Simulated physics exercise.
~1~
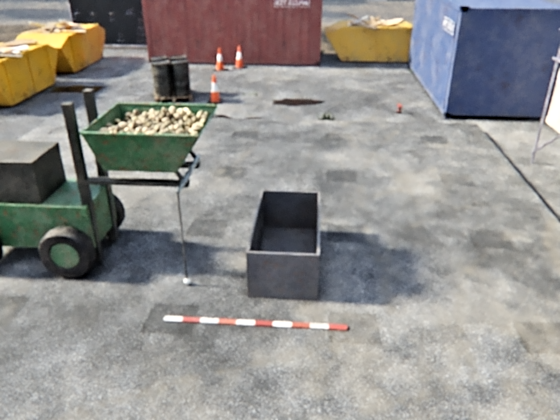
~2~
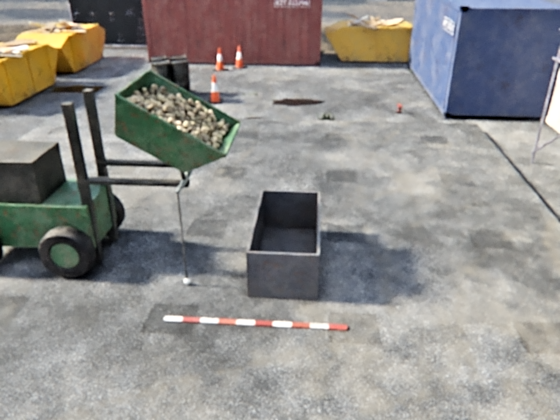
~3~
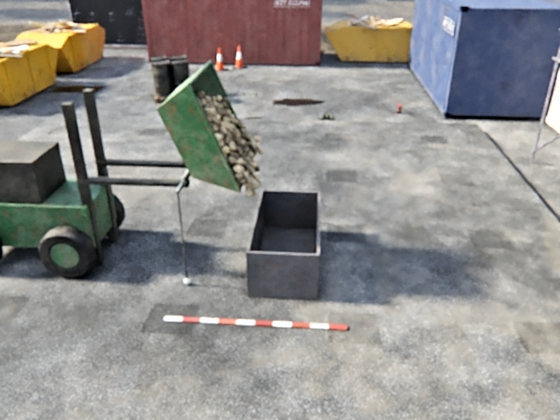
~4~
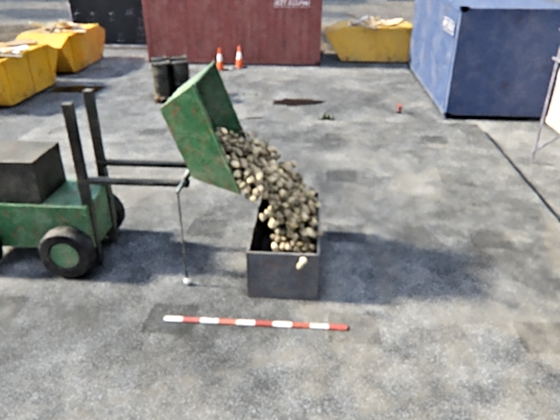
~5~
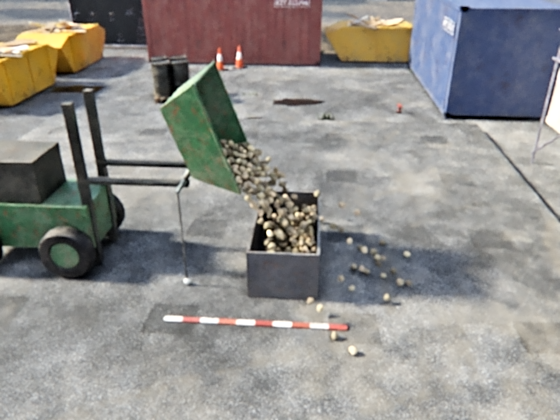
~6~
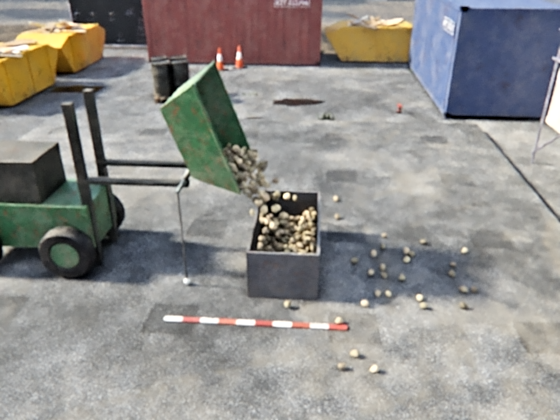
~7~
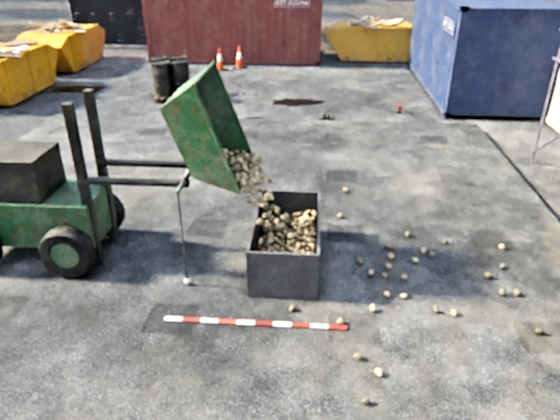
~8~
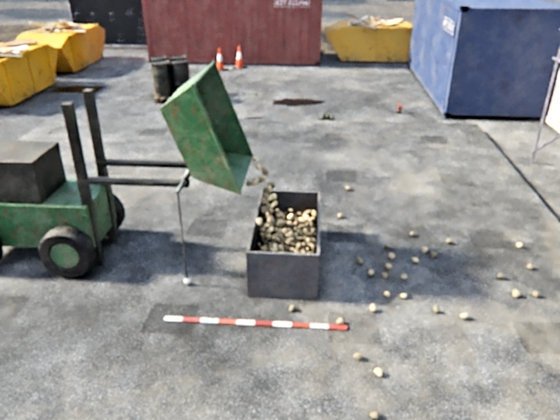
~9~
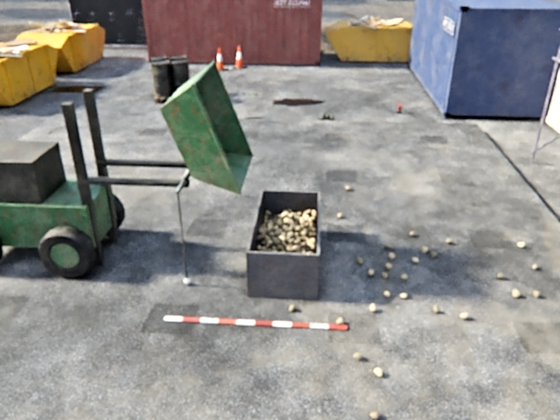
A green skip tips stones rightward into a dark bin, leaving some scattered on the ground.
